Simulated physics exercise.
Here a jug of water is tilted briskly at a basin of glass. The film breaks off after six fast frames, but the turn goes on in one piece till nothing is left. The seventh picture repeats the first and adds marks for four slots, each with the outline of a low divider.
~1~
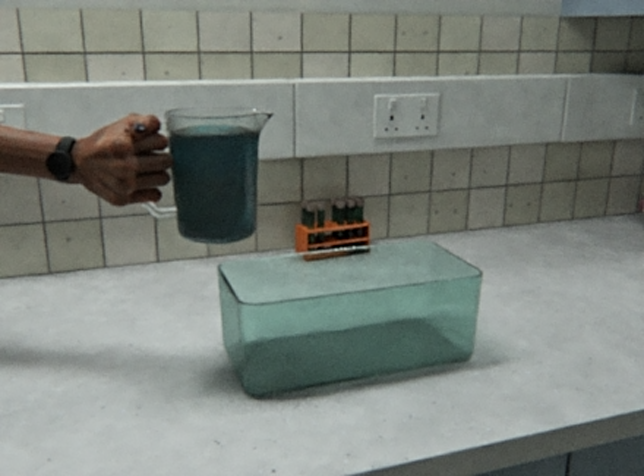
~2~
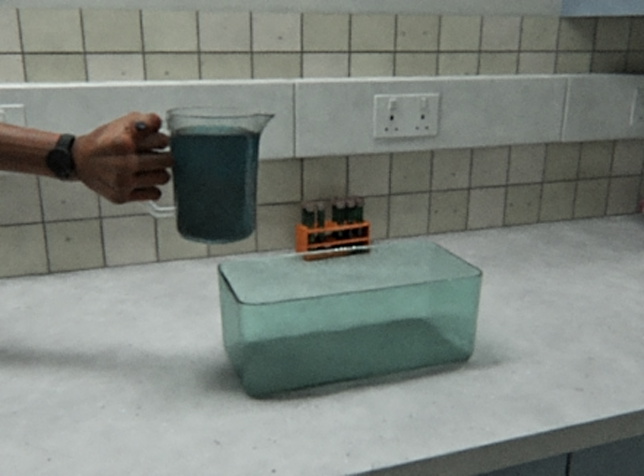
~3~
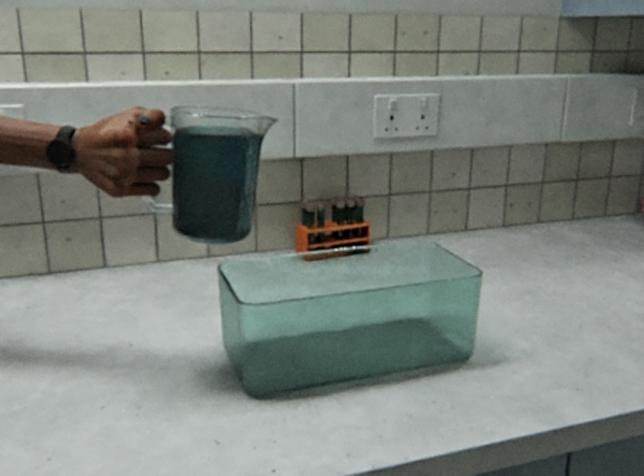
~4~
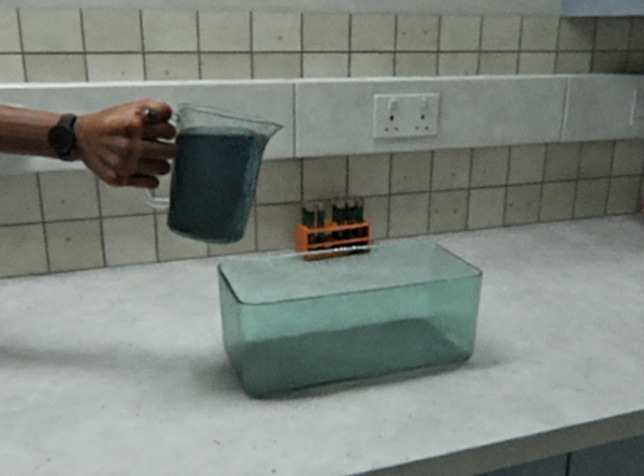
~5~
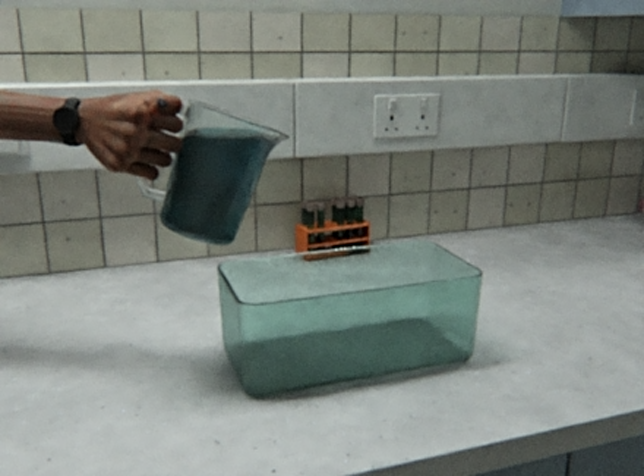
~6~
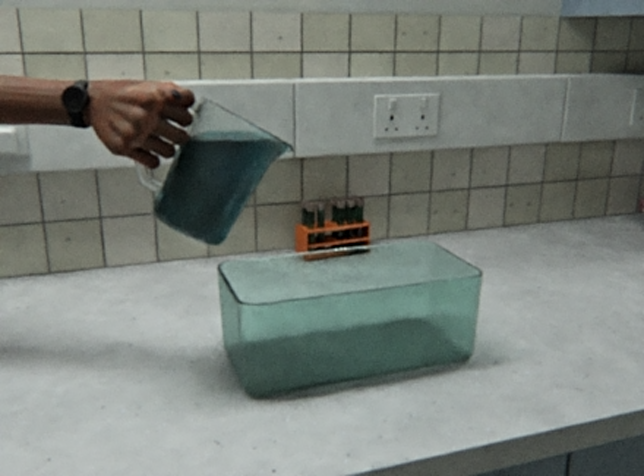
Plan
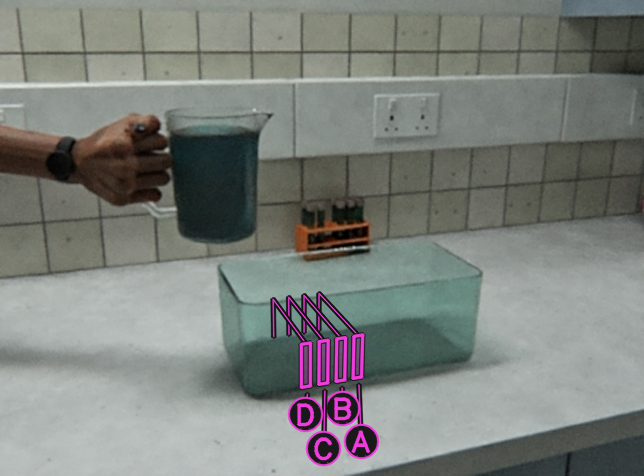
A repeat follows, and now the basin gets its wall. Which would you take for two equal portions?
Take A.
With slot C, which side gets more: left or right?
More ends on the right.
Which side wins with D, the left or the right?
More ends on the right.
On the marked copy, A at (358, 384); B at (342, 387); C at (324, 390); D at (307, 393).
Choosing A, about 50 % ends left of the wall and 49 % right of it.
Choosing B, about 13 % ends left of the wall and 87 % right of it.
Choosing C, about 4 % ends left of the wall and 96 % right of it.
Choosing D, about 2 % ends left of the wall and 98 % right of it.
